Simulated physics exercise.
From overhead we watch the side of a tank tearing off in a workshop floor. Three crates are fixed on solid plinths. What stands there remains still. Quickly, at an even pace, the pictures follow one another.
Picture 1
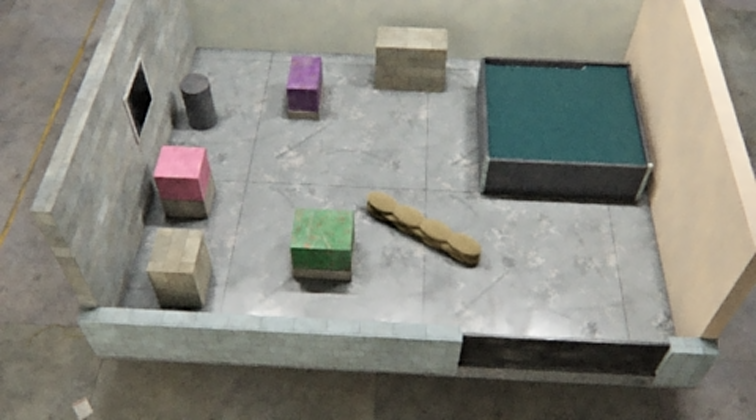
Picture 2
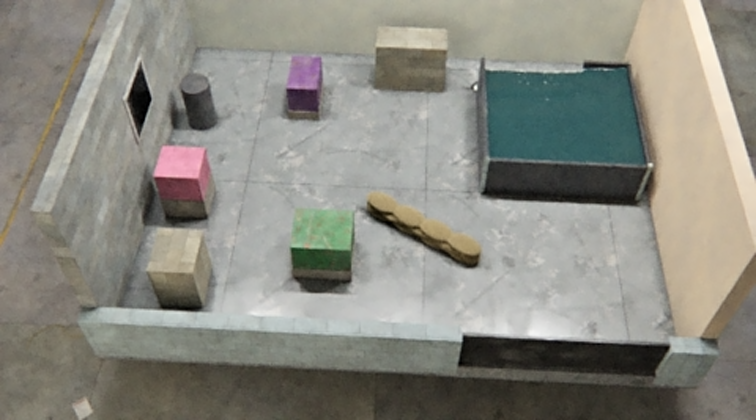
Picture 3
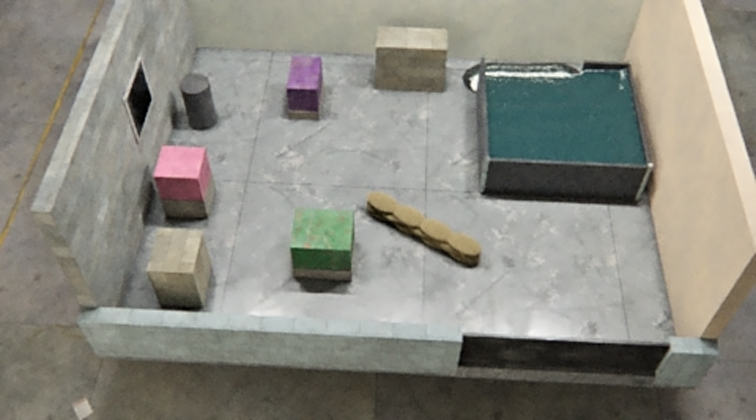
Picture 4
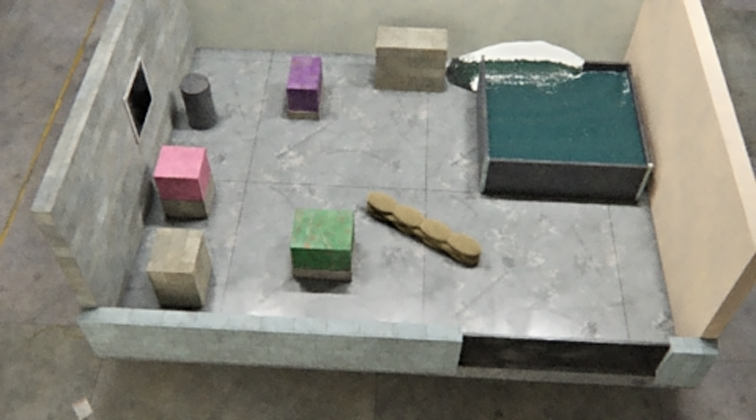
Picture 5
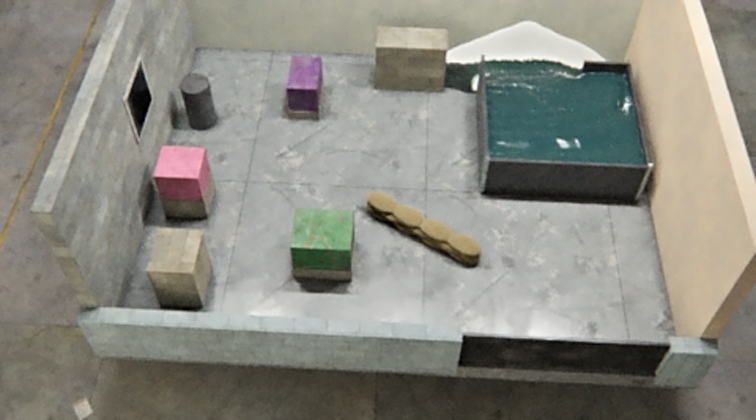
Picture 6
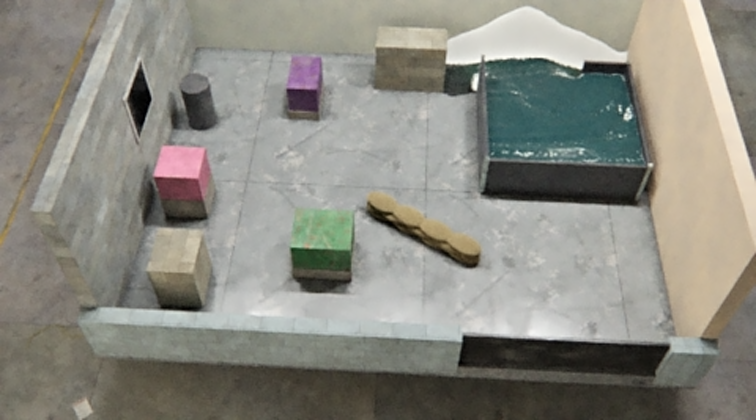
Workshop floor seen from above, with water pouring out the far side of an open tank and spreading behind it near scattered blocks.
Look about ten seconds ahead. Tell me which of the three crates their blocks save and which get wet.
Here is how it ends: The pink crate is spared; the purple crate is spared; the green crate is spared.
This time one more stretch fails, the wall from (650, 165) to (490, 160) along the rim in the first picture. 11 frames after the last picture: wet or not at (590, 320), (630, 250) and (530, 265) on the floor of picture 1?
Drenched; drenched; drenched.
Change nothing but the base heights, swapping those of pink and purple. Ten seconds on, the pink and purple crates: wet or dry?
In that case the pink one is left dry and the purple one is left dry.
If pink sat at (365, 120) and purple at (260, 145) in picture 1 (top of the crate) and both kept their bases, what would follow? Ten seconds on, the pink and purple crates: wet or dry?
Taking them in turn, pink is missed and purple is missed.
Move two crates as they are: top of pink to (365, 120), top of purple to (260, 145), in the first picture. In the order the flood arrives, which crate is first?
The crate marked pink is first.
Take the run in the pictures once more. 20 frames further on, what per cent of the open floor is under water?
Around 50 percent.
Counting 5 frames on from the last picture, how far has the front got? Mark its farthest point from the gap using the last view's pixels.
Roughly (317, 58).
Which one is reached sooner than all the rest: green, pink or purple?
It's the one in purple here.
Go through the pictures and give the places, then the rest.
In the first picture, still water in the open tank at (561, 112).
In the second picture, water pours out on the open tank's far side and has run to a hidden place.
In the third picture, water pours out on the open tank's far side and has run to (468, 77).
In the fourth picture, the front is at (458, 60), out from the gap on the open tank's far side.
In the fifth picture, water pours out on the open tank's far side and has run to a hidden place.
In the sixth picture, water pours out on the open tank's far side and has run to a hidden place.
A moment on, water covers 10 % of the floor; the pink crate not reached, the purple crate not reached, the green crate not reached.
Next, water covers 25 % of the floor; the pink crate not reached, the purple crate water round its plinth, the green crate not reached.
Then, water covers 50 % of the floor; the pink crate water round its plinth, the purple crate water round its plinth, the green crate not reached.
Later, water covers 85 % of the floor; the pink crate water round its plinth, the purple crate water round its plinth, the green crate water round its plinth.
In the end, water covers 100 % of the floor; the pink crate stayed above the water, the purple crate stayed above the water, the green crate stayed above the water.
